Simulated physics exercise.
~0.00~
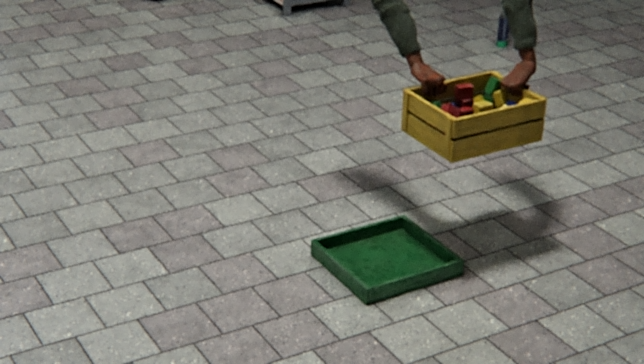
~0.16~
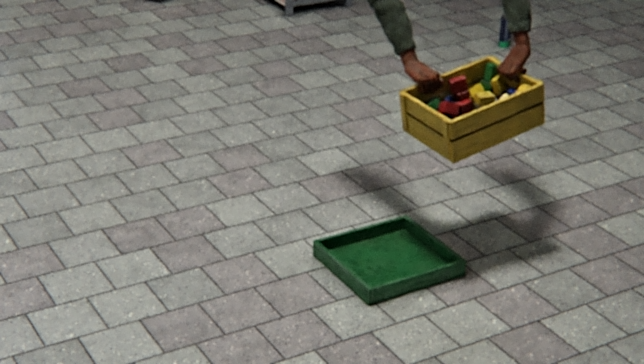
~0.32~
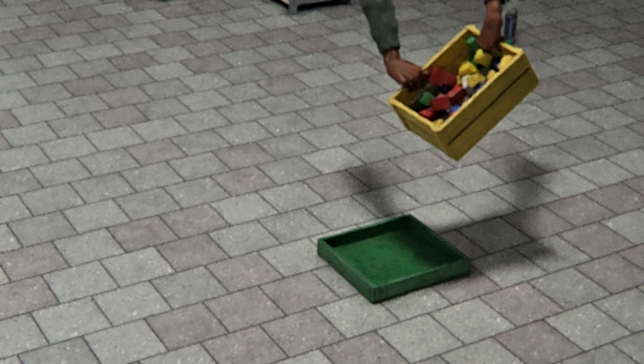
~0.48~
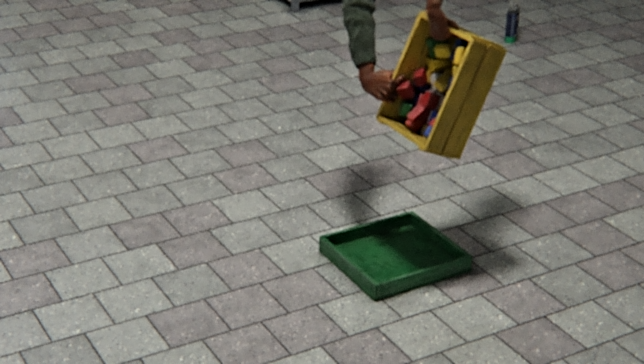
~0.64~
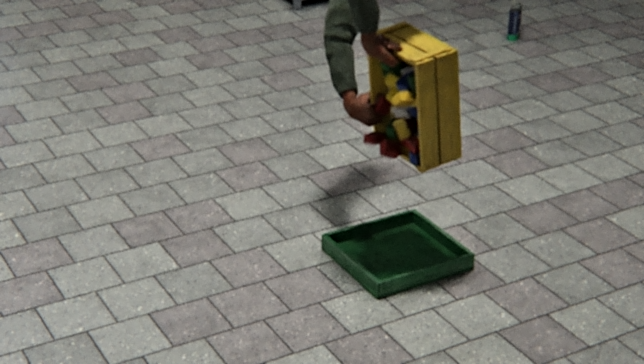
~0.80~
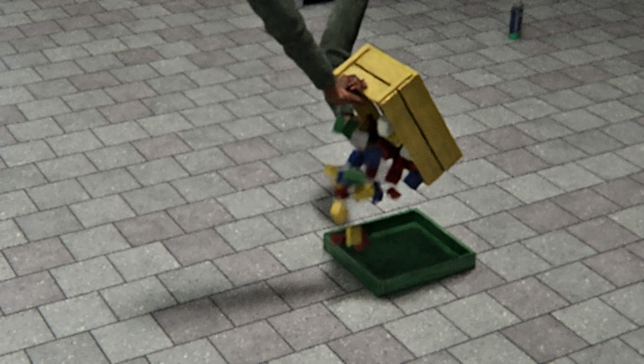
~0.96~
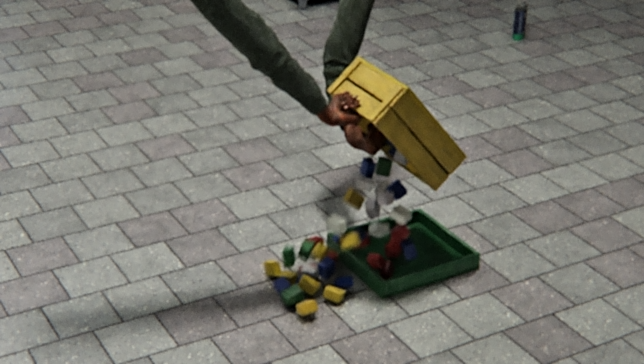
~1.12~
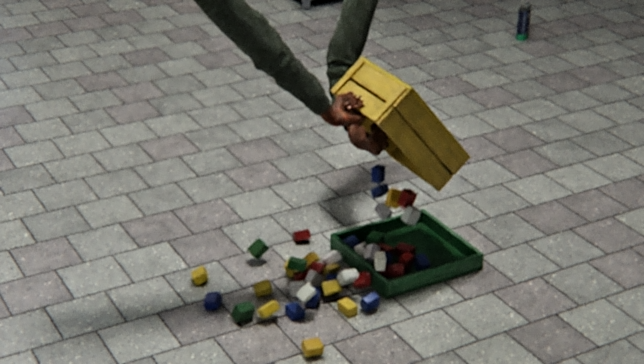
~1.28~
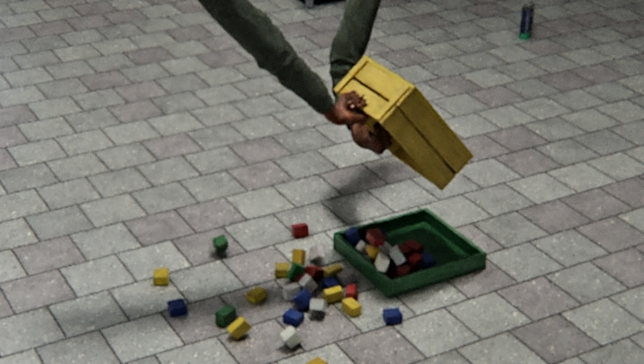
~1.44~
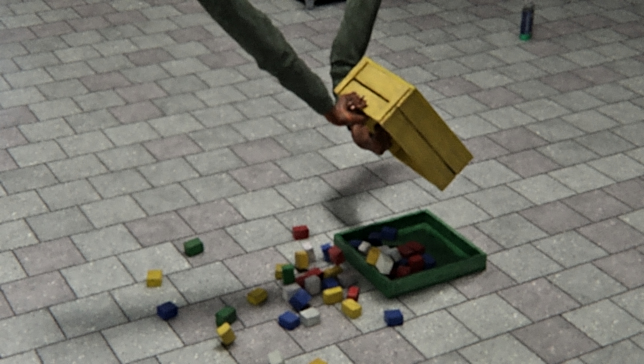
A yellow wooden tote full of small coloured bricks is held by two hands above a green tray on grey paving, seen from above at an angle. The hands tip the tote to the left, further and further, until its open side faces down toward the tray. Red, blue, yellow, green and white bricks slide out and tumble, many landing left of the tray and scattering across the paving. The last ones drop into the tray. The tote stays tilted and empty, with some bricks in the tray and more than half lying outside it.
